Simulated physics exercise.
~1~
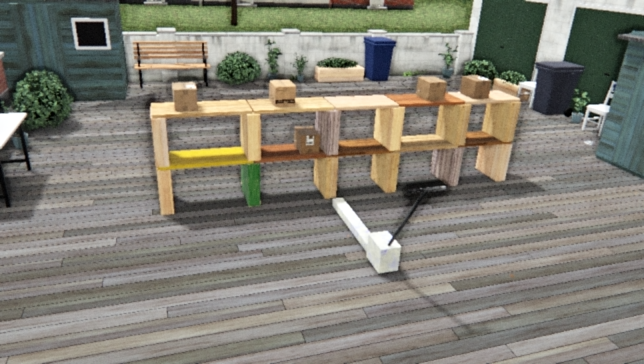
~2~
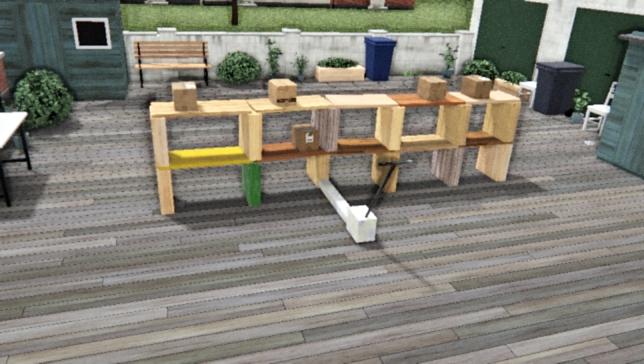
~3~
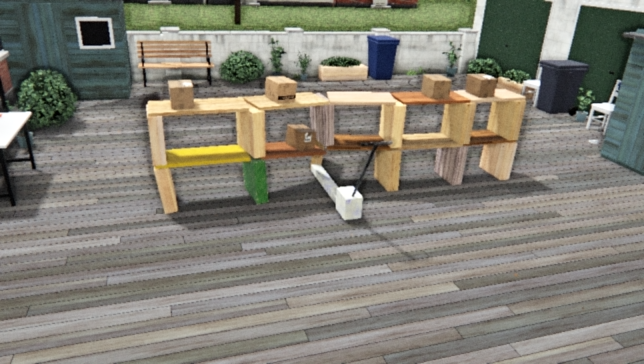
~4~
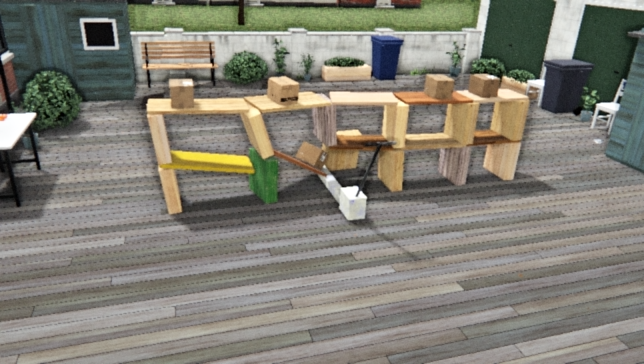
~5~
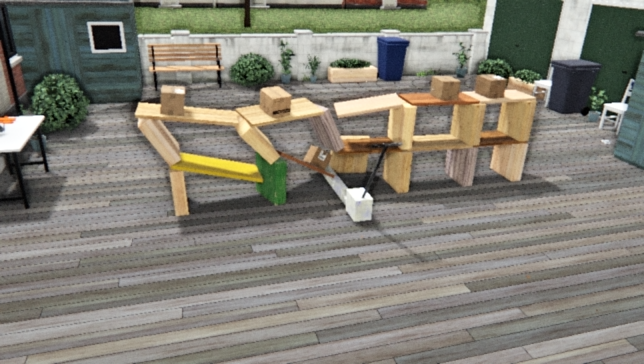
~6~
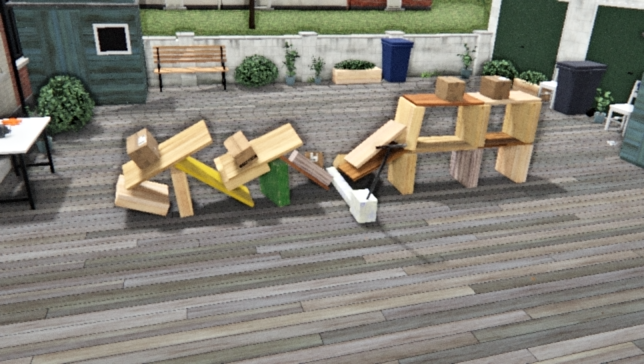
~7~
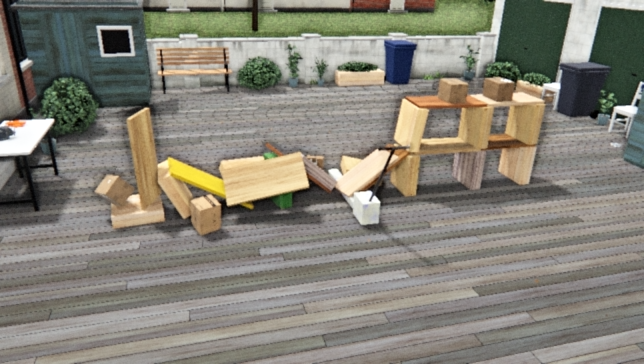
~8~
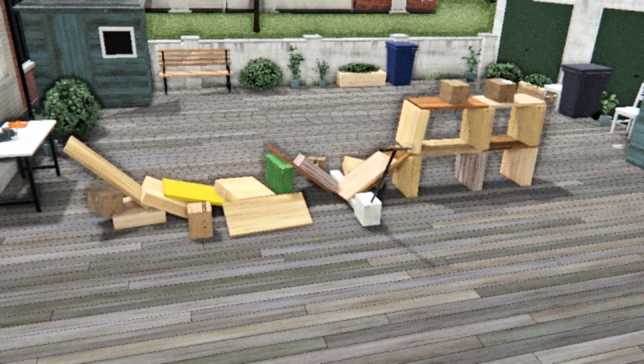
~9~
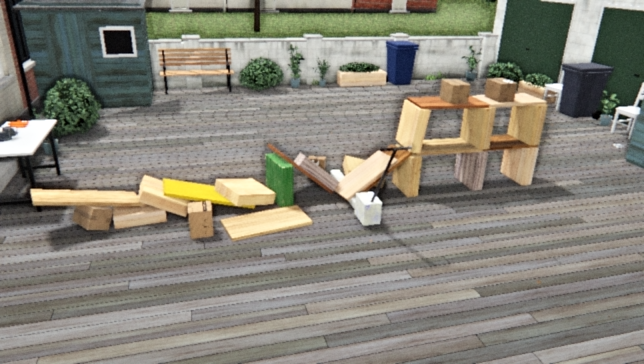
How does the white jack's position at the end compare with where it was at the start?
At the start the jack sticks out onto the open decking in front of the row. By the end it sits farther back and slightly to the left, in among the fallen boards beside the section still standing.
Two-tier row of loose timber boards collapsing on the left after a white jack pushes into its base, right section staying upright.
